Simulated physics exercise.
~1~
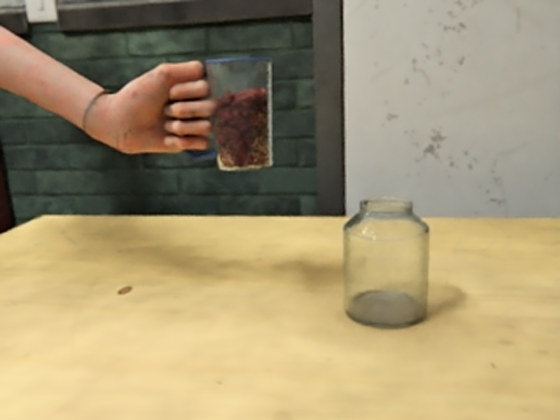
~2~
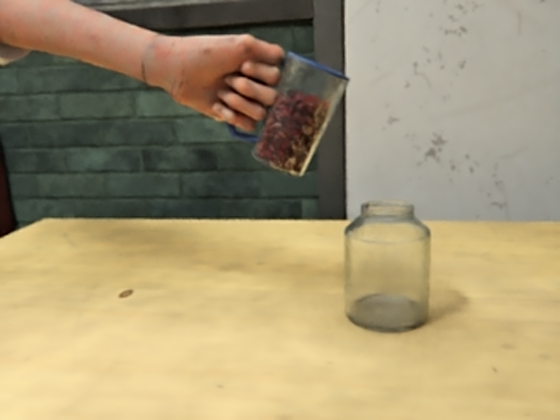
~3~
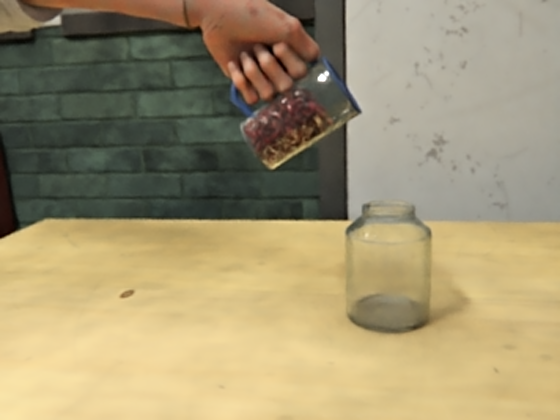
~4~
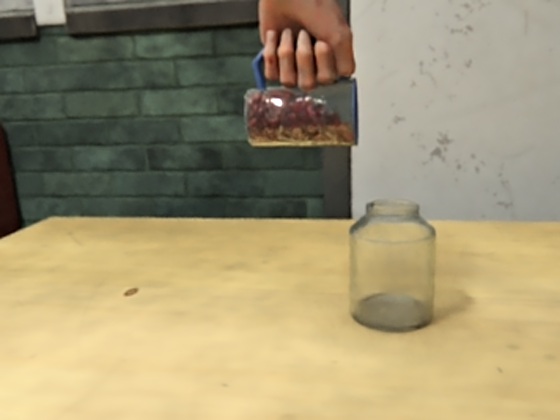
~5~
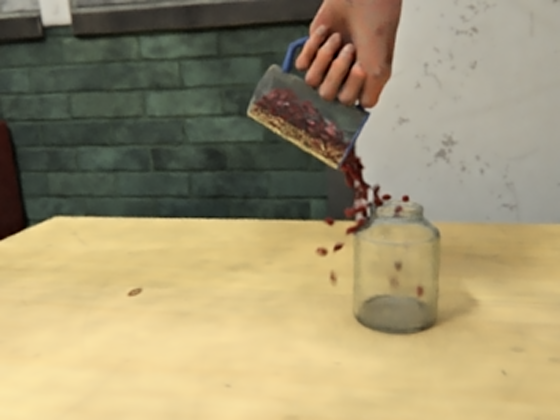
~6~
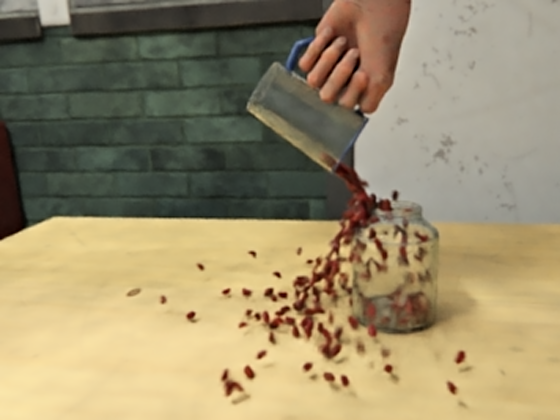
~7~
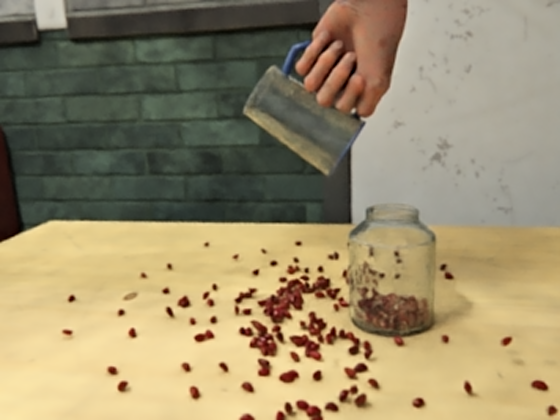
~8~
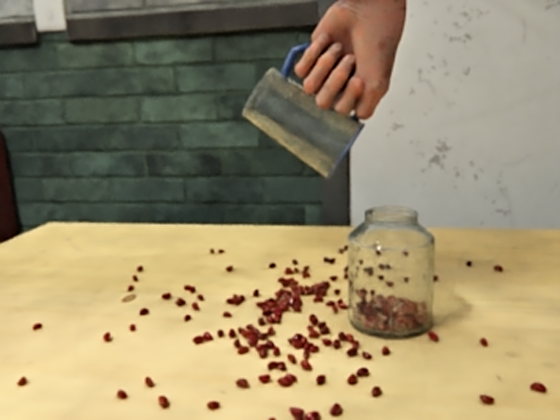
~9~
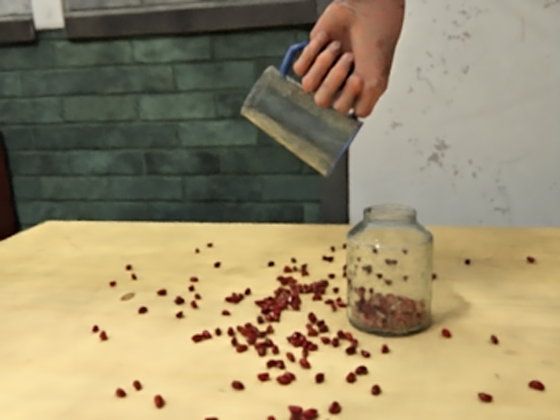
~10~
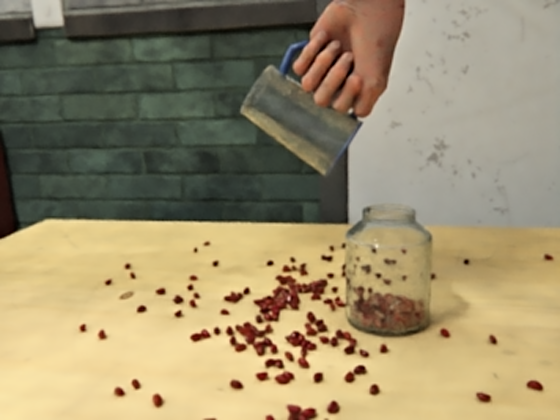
Hand tipping a glass cup of red beans over a clear jar, most scattering across the table and some settling inside.
